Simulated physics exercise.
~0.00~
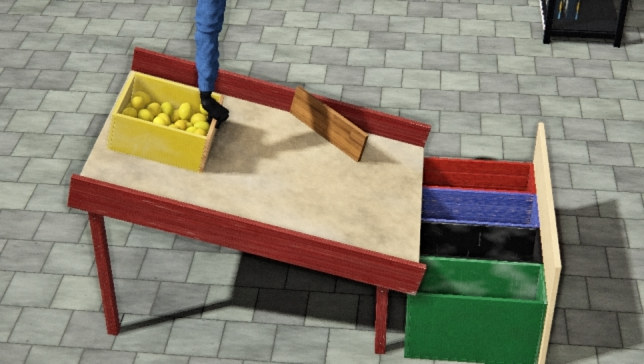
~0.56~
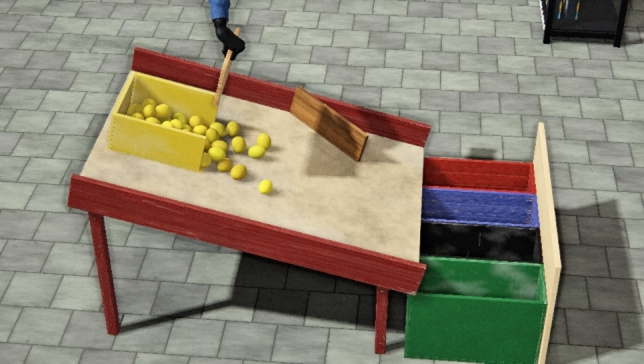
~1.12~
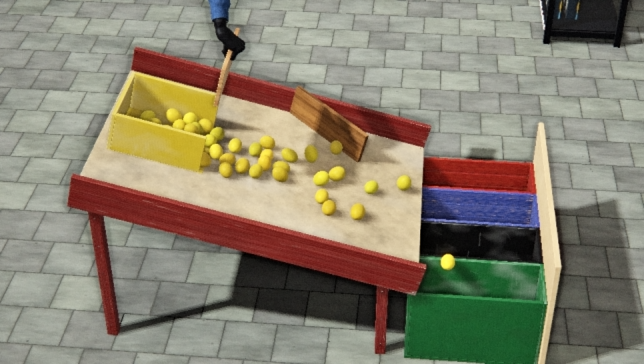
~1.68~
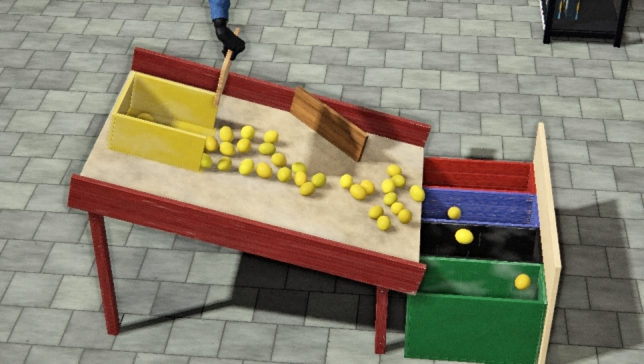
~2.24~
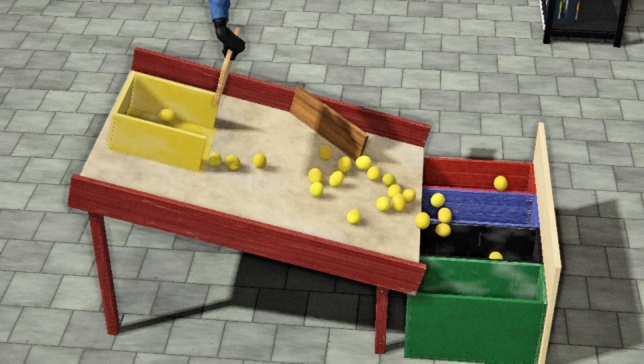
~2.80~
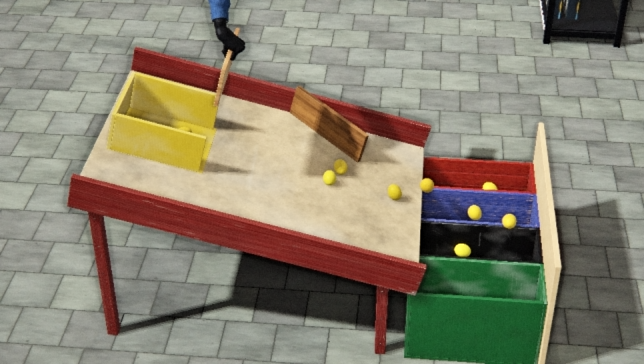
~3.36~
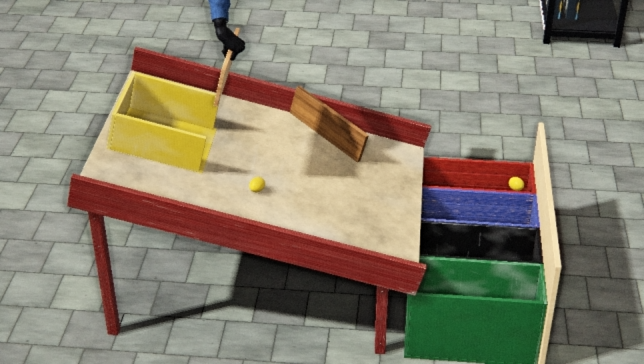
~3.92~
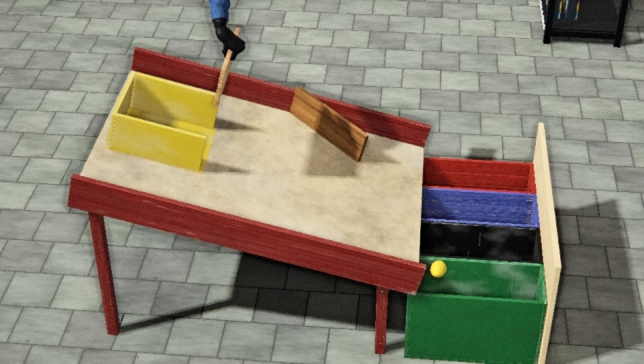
A gloved hand lifting a gate from a yellow pen, lemons rolling down a sloping table past an angled board into coloured bins.
